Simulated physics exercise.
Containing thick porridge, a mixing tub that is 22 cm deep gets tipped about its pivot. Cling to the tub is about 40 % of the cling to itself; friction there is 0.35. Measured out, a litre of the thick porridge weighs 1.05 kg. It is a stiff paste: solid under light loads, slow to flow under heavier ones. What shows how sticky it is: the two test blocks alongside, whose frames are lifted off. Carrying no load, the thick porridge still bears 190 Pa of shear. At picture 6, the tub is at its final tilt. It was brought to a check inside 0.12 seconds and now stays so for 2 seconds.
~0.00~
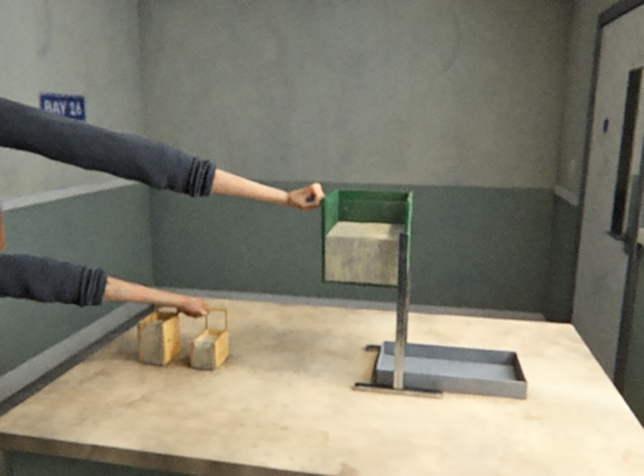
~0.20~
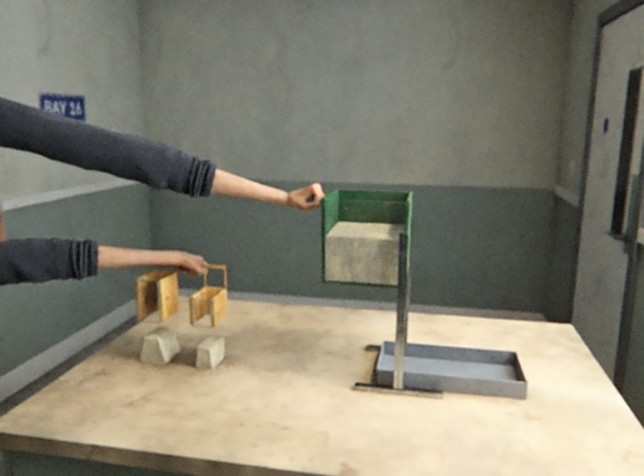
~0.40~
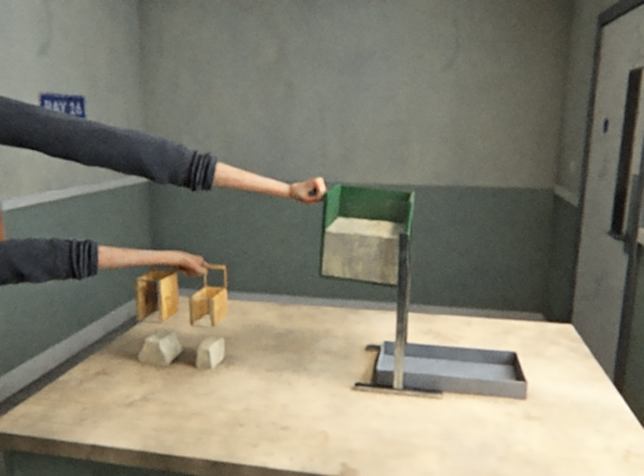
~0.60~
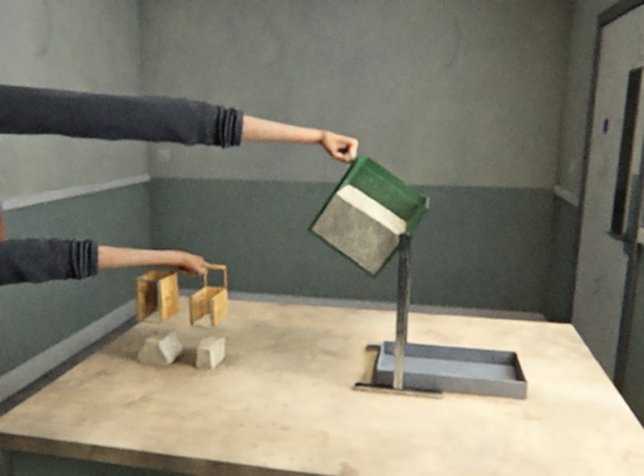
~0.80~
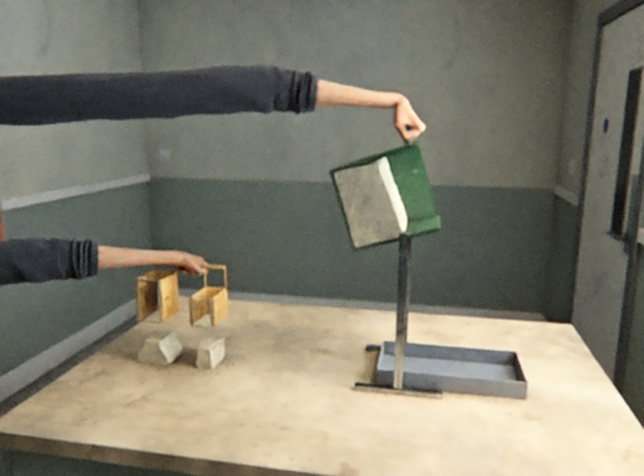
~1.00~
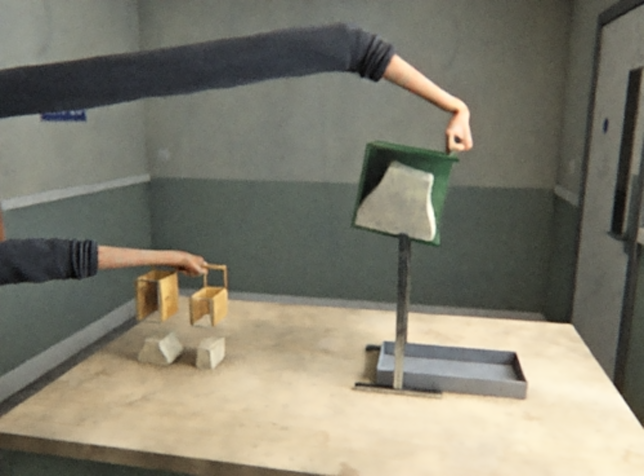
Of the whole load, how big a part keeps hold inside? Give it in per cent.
The part that keeps hold inside is about 35 %.
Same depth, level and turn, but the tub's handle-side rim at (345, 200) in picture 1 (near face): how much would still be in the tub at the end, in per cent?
About 50 % stays in the tub.
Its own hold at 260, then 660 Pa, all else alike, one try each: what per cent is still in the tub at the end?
45 in a hundred, followed by 60 in a hundred.
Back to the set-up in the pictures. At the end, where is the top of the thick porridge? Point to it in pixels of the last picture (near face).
Somewhere near (386, 213) in the last view.
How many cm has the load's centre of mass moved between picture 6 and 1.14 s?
The distance comes to some 8 cm.
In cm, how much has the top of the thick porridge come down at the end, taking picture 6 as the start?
About 12 cm.
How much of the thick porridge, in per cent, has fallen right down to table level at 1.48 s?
50 %.
By 1.14 s, the tub is at 100 degrees and holds 72 %.
By 1.31 s, the tub is at 100 degrees and holds 44 %.
By 1.48 s, the tub is at 100 degrees and holds 38 %.
By 1.65 s, the tub is at 100 degrees and holds 37 %.
By 3.00 s, at the end, the tub is at 100 degrees and holds 35 %.
